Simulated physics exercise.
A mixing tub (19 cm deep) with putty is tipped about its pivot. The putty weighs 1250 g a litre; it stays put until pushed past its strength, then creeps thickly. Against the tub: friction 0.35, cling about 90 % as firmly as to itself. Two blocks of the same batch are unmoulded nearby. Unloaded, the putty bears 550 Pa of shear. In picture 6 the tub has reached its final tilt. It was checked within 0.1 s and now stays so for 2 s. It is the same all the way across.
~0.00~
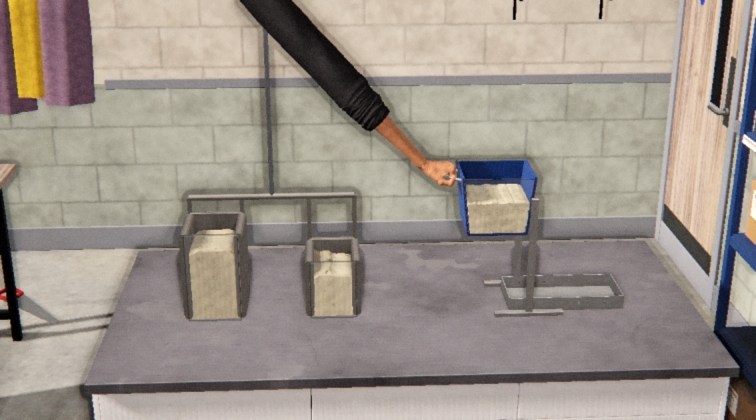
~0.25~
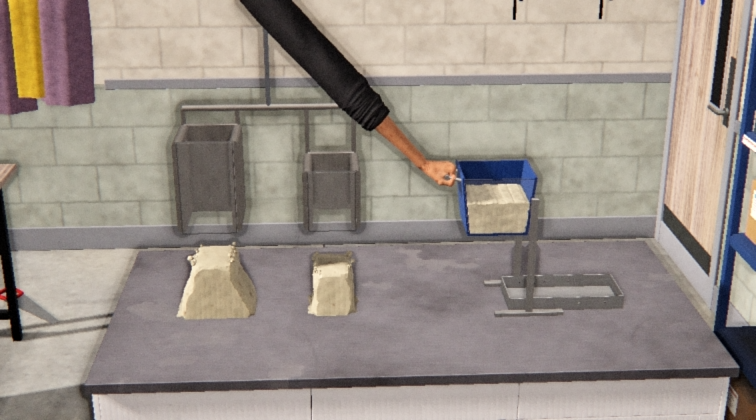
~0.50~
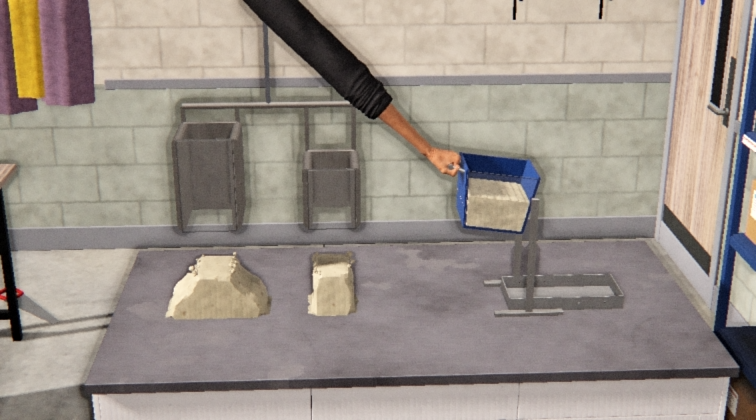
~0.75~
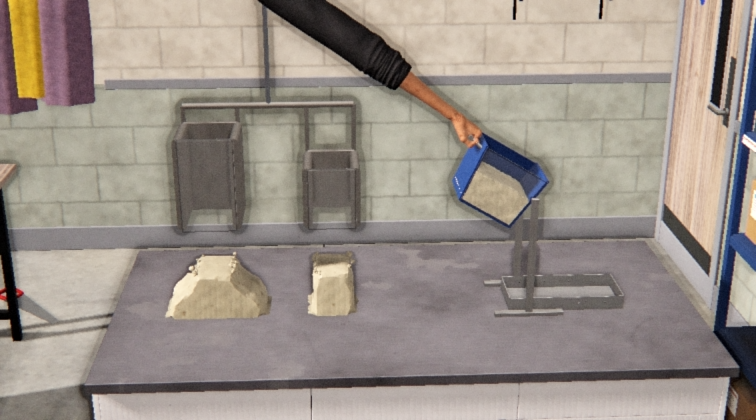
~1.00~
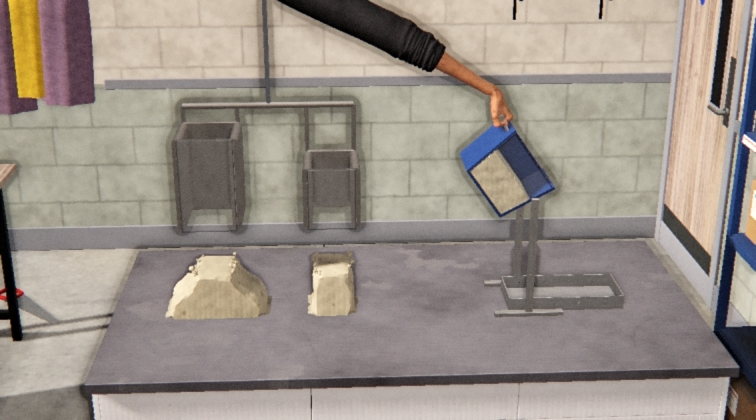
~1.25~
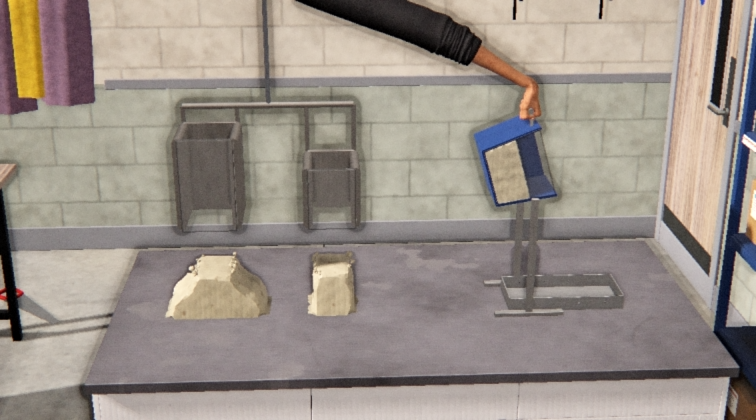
On a grey worktop, two unmoulded blocks slump, the left more, then a hand steeply tilts a blue tub.
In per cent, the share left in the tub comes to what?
Close to 100 per cent.
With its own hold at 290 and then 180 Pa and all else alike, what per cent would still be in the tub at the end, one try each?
In that order: 100 %, 80 %.
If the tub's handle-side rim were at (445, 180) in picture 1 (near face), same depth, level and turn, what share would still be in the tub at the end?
Then about 100 %.
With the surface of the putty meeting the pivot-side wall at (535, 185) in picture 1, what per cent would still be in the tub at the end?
Then about 100 %.
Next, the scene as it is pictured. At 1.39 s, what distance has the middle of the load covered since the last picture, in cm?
Some 0 cm.
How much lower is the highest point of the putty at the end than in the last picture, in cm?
About 0 cm.
After 1.39 s, the tub is at 74 degrees and holds 100 %.
After 1.56 s, the tub is at 74 degrees and holds 100 %.
After 1.73 s, the tub is at 74 degrees and holds 100 %.
After 1.90 s, the tub is at 74 degrees and holds 100 %.
After 3.25 s, at the end, the tub is at 74 degrees and holds 100 %.
